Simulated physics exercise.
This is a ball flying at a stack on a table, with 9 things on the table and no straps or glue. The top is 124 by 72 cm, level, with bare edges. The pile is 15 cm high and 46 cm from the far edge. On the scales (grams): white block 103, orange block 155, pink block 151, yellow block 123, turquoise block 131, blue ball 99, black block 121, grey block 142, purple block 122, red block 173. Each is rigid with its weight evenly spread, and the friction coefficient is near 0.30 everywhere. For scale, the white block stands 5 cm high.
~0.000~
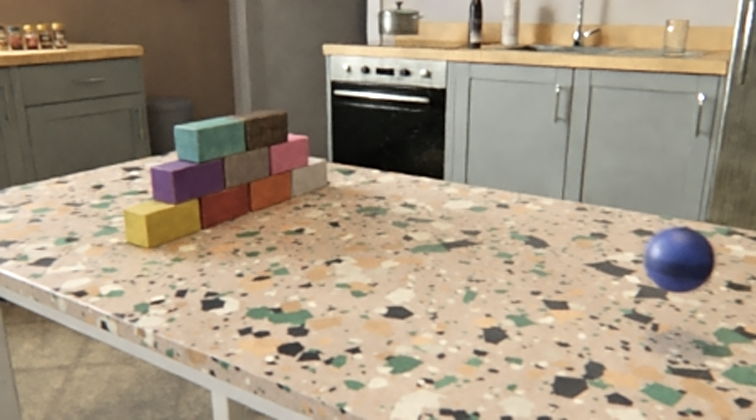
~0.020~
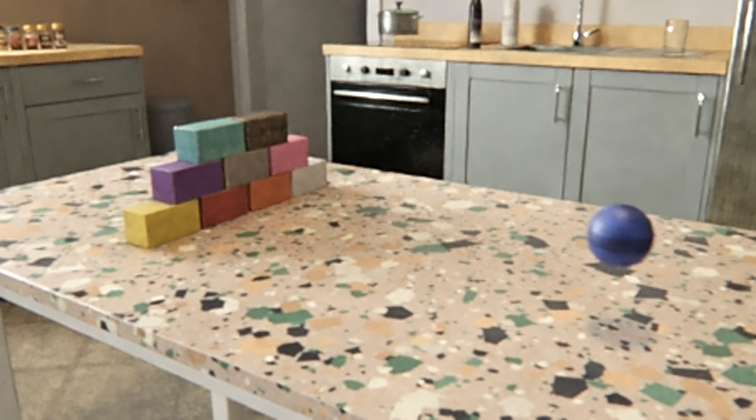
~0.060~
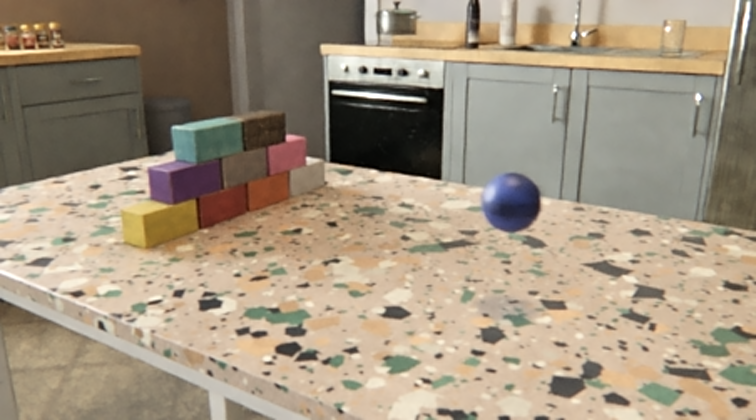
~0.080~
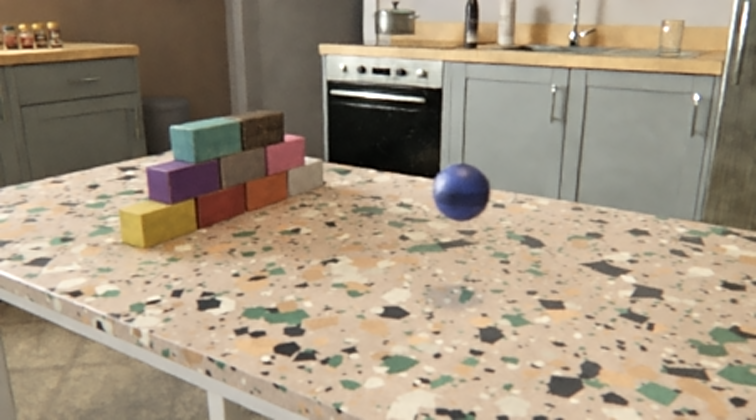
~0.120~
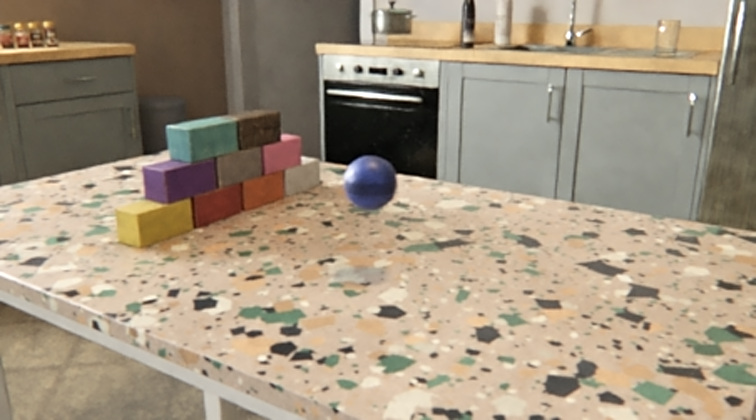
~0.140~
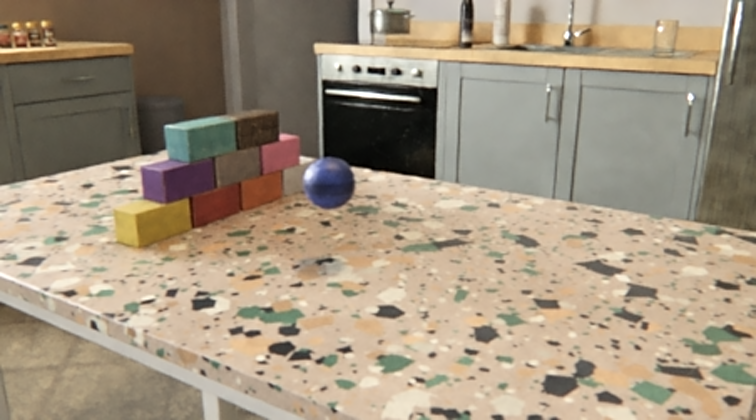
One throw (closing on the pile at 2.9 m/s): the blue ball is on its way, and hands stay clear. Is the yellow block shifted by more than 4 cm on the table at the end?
The yellow block gets shifted.
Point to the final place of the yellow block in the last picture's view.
Near (114, 215).
By 0.24 s, blue ball near (192, 213); purple block tilted 5°; turquoise block tilted 3°.
By 0.34 s, blue ball near (172, 214); yellow block 6 cm from its spot near (119, 215); purple block 4 cm from its spot; red block 2 cm from its spot.
When it is over (1.0 s), not toppled but over 4 cm from the start, yellow block and purple block; the other 7 within 4 cm of the start. End places, in pixels of the last picture, yellow block near (114, 215).
